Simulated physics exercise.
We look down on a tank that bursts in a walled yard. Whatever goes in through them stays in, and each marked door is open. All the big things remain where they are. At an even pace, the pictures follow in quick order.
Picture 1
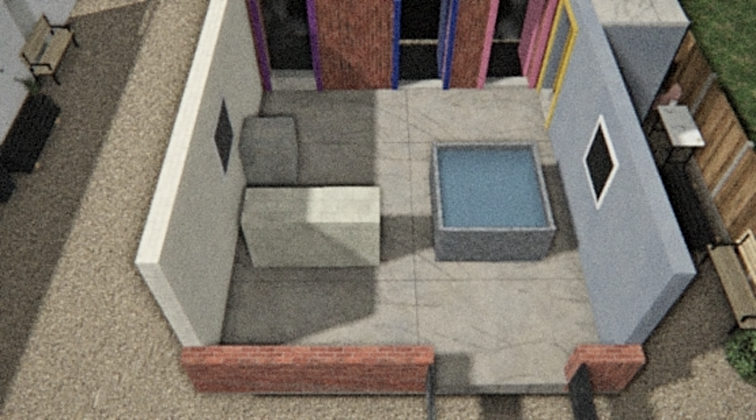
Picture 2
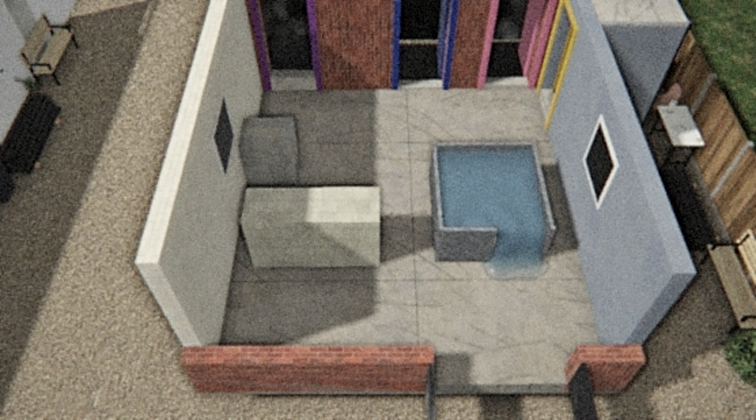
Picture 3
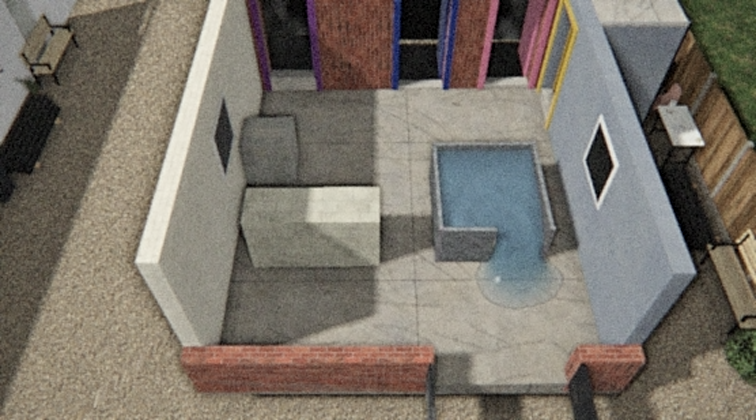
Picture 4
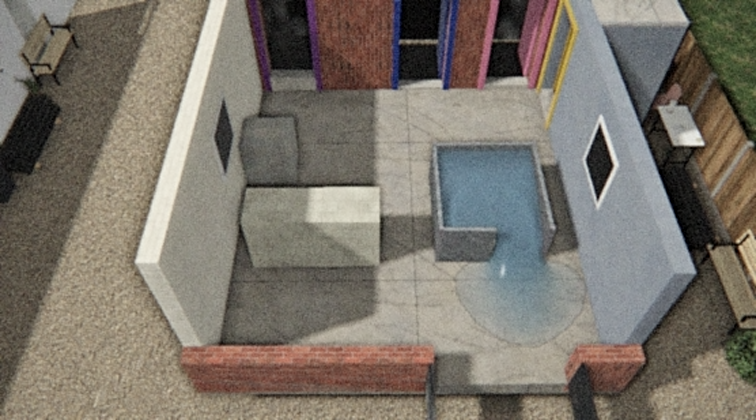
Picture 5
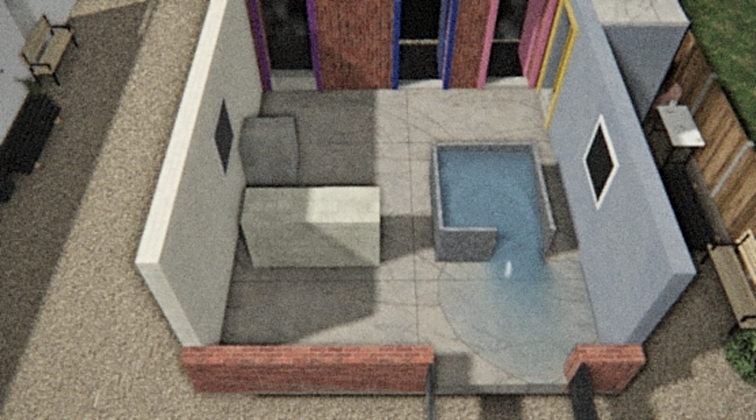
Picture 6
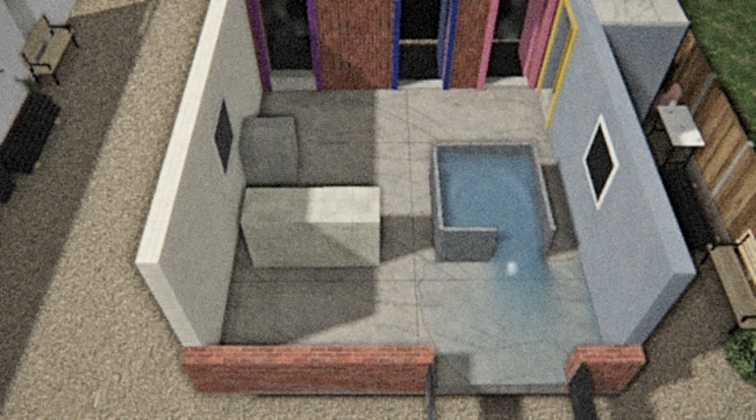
At the start, a square grey tank of blue water stands whole and still in a walled yard. Then its front wall opens at the right, and water pours through the gap onto the paved floor. The water fans out in a widening, thinning sheet toward the low brick wall, while the level inside drops.
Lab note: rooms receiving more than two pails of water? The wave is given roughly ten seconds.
At the end, the pink door will not top two buckets; the yellow door will not top two buckets; the purple door will not top two buckets; the blue door will not top two buckets.
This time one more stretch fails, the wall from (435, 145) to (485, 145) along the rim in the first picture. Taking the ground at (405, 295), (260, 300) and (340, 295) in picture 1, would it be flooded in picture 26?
As listed: No water, dry, not flooded.
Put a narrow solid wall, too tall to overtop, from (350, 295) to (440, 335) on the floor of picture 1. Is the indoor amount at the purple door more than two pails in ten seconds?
Looking at each in turn, purple remains within bounds.
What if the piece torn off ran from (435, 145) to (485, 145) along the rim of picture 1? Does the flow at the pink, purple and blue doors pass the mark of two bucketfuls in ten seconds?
Then: The pink door lets more in, the purple door is under, the blue door takes more.
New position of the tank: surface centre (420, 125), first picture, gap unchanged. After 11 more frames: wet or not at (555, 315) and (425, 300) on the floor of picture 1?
Point 1: Soaked through; point 2: Soaked through.
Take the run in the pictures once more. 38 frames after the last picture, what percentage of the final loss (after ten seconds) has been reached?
I'd put it at 80 per cent.
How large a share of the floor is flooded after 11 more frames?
Close to 20 %.
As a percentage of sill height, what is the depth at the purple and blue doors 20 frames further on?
0 and 0 %, in that order.
A moment on, water covers 15 % of the floor; the pink door not reached, the yellow door not reached, the purple door not reached, the blue door not reached.
Next, water covers 20 % of the floor; the pink door not reached, the yellow door not reached, the purple door not reached, the blue door not reached.
Then, water covers 25 % of the floor; the pink door not reached, the yellow door not reached, the purple door not reached, the blue door not reached.
Later, water covers 35 % of the floor; the pink door wet at the sill, nothing in, the yellow door wet at the sill, nothing in, the purple door not reached, the blue door not reached.
In the end, water covers 45 % of the floor; the pink door wet at the sill, nothing in, the yellow door wet at the sill, nothing in, the purple door not reached, the blue door wet at the sill, nothing in.
